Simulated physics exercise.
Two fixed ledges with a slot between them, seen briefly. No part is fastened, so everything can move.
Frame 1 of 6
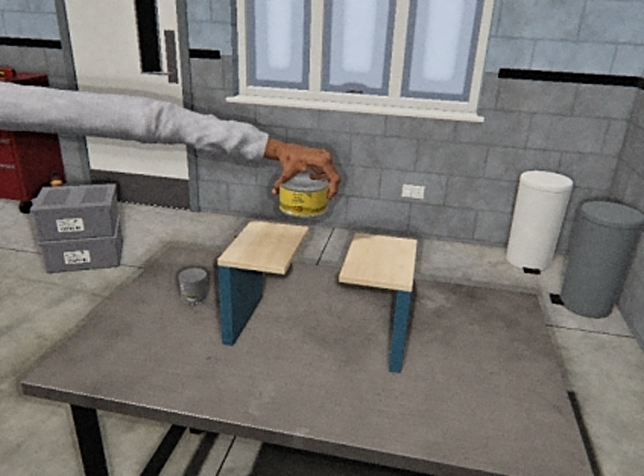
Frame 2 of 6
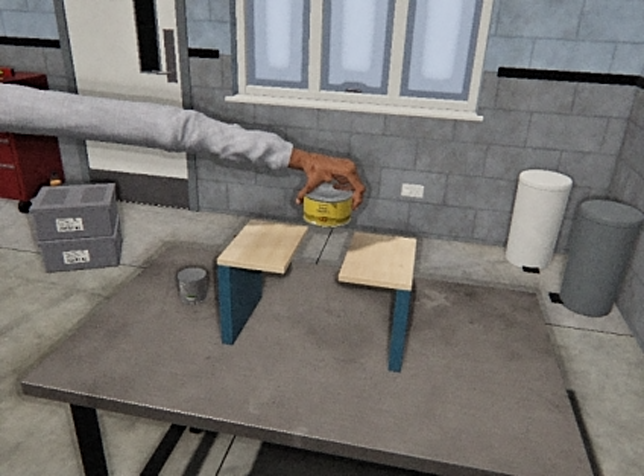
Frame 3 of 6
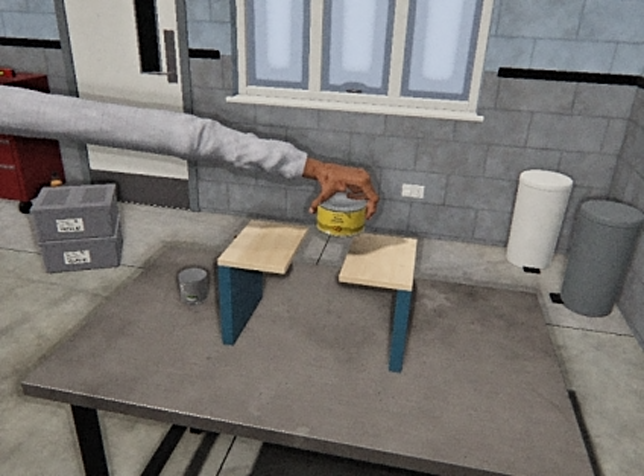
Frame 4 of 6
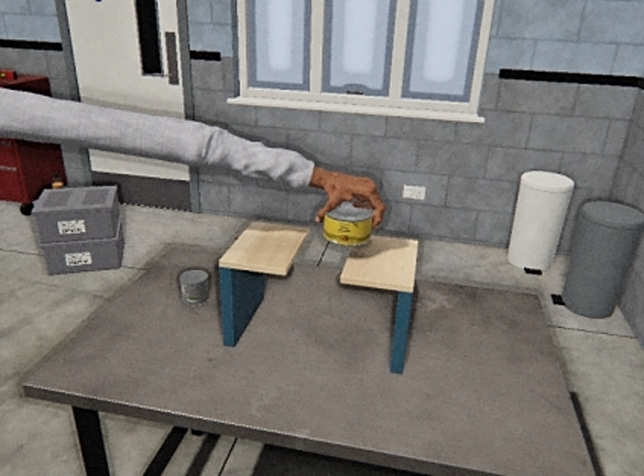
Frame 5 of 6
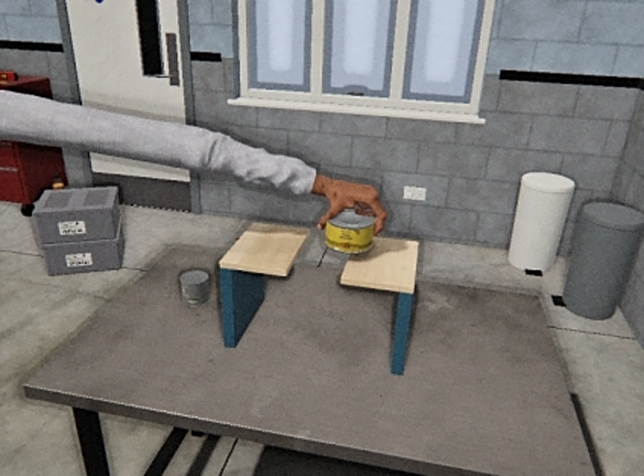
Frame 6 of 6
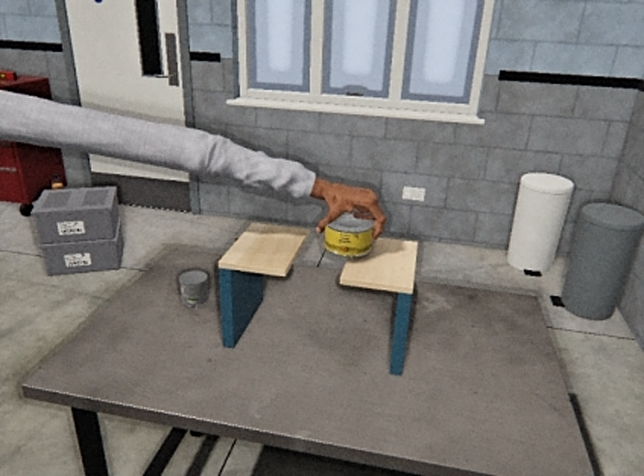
A hand in a grey sleeve carried a yellow tub rightward and down between two wooden-topped stands on a table, then held it near the right one, while a small grey tin sat at left.
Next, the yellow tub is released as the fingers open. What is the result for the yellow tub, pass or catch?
So it falls to the table after all.
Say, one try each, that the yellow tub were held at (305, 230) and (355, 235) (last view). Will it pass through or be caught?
The first attempt makes it through, the second attempt does not get through.
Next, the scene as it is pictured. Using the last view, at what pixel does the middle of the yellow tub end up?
It winds up at roughly (291, 311).
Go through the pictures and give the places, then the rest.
In the first frame, being brought over the gap; yellow tub (304, 195); grey tin (194, 287).
In the second frame, being brought over the gap; yellow tub (328, 205); grey tin (193, 286).
In the third frame, being brought over the gap; yellow tub (341, 215); grey tin (194, 286).
In the fourth frame, being brought over the gap; yellow tub (348, 224); grey tin (195, 288).
In the fifth frame, being brought over the gap; yellow tub (350, 231); grey tin (195, 289).
In the sixth frame, poised above the slot; yellow tub (349, 234); grey tin (194, 289).
Then, 0.50 s later than the last frame, yellow tub on its side near (322, 286).
Then, 0.60 s later than the last frame, yellow tub on its side near (313, 305).
When it is over, lying over on the stand or table, yellow tub; grey tin as before. End places, in pixels of the last picture, yellow tub near (291, 311). The tub reaches the table.
